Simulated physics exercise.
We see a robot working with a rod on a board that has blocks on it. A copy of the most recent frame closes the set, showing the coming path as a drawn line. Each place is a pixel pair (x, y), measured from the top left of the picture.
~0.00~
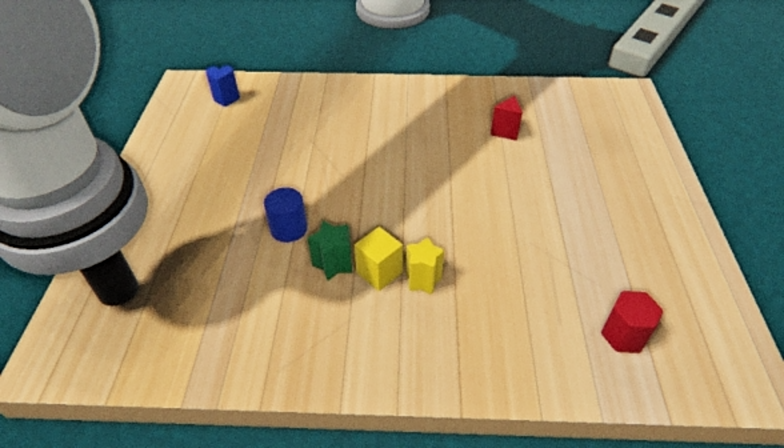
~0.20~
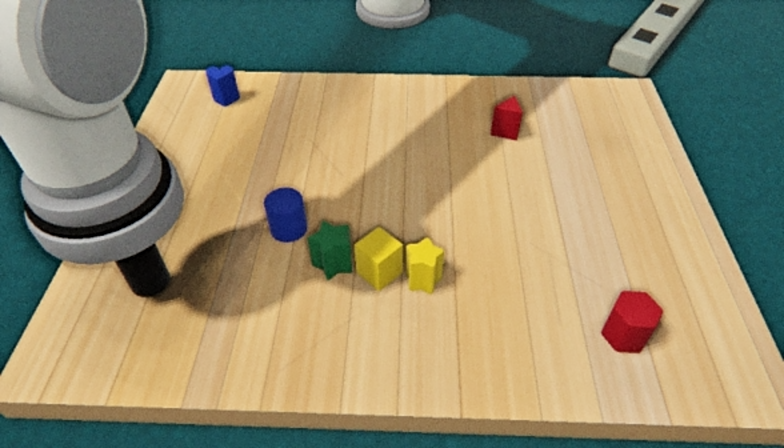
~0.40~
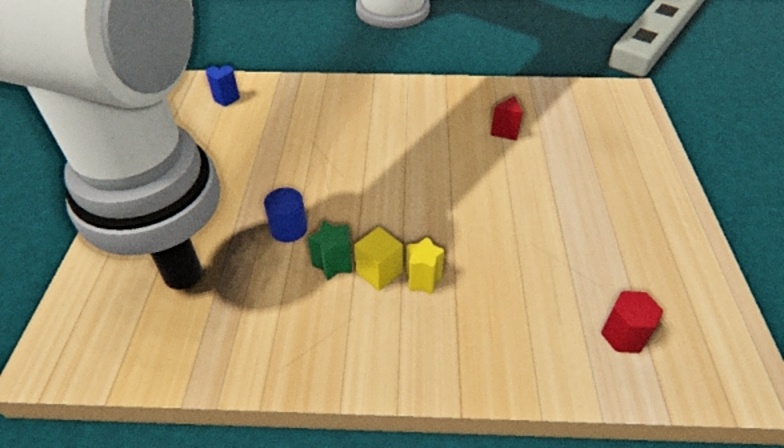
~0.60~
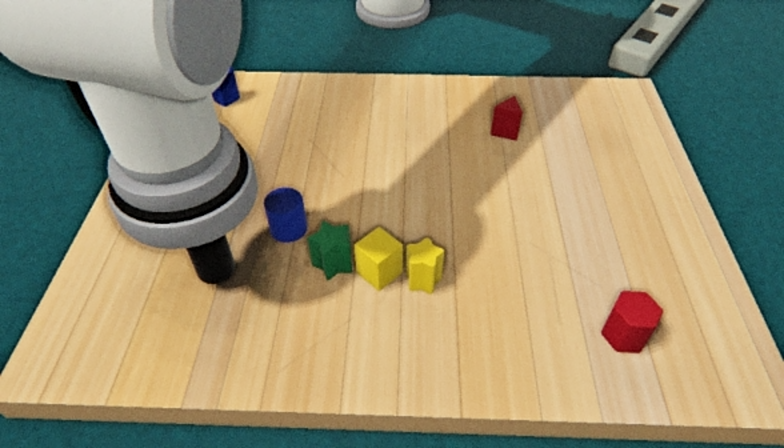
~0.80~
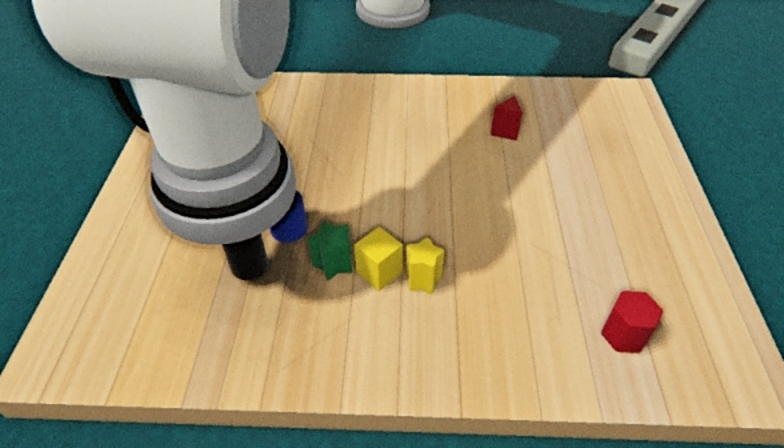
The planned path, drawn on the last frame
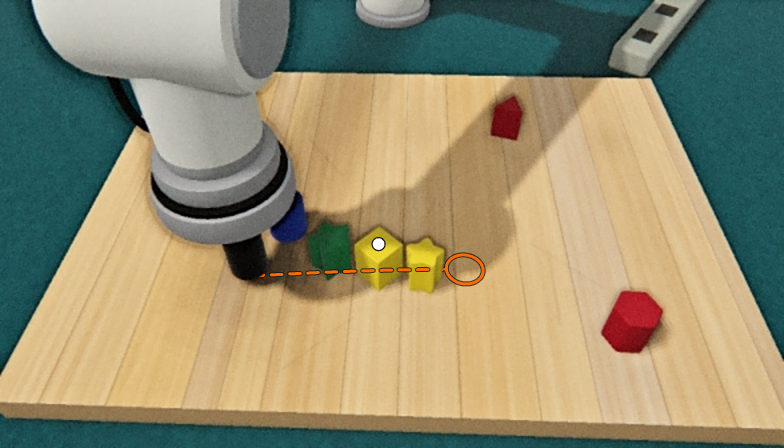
A robot arm with a dark rod moves steadily rightward from the left side of a wooden board, its shadow sliding along with it. It passes in front of a small blue block at the back, then partly covers the blue cylinder, while the green, yellow and red blocks stay still.
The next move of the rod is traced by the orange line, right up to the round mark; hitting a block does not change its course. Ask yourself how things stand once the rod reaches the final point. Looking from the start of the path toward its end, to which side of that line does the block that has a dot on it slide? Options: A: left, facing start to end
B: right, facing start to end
Choice A: Left, facing start to end.
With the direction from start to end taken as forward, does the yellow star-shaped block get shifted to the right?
Final answer: Yes.
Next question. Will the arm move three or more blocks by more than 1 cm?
Going by the path, yes.
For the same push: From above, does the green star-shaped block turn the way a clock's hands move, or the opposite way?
Looking down, it rotates anti-clockwise.
Drawn move, straight from (253, 276) to (465, 269); the dot is on the yellow square piece.
One third of the way, rod (323, 262); green star-shaped block (352, 232), turned 15° clockwise; yellow square piece (393, 242); yellow star-shaped block (431, 253), turned 15° clockwise.
Two thirds of the way, rod (395, 260); green star-shaped block (414, 221), turned 15° anticlockwise; yellow square piece (458, 233), turned 30° clockwise; yellow star-shaped block (475, 258), turned 70° clockwise.
At the end, rod (466, 259); blue circular block still; green star-shaped block (427, 215), turned 60° anticlockwise; yellow square piece (491, 221); yellow star-shaped block (494, 266), turned 110° clockwise.
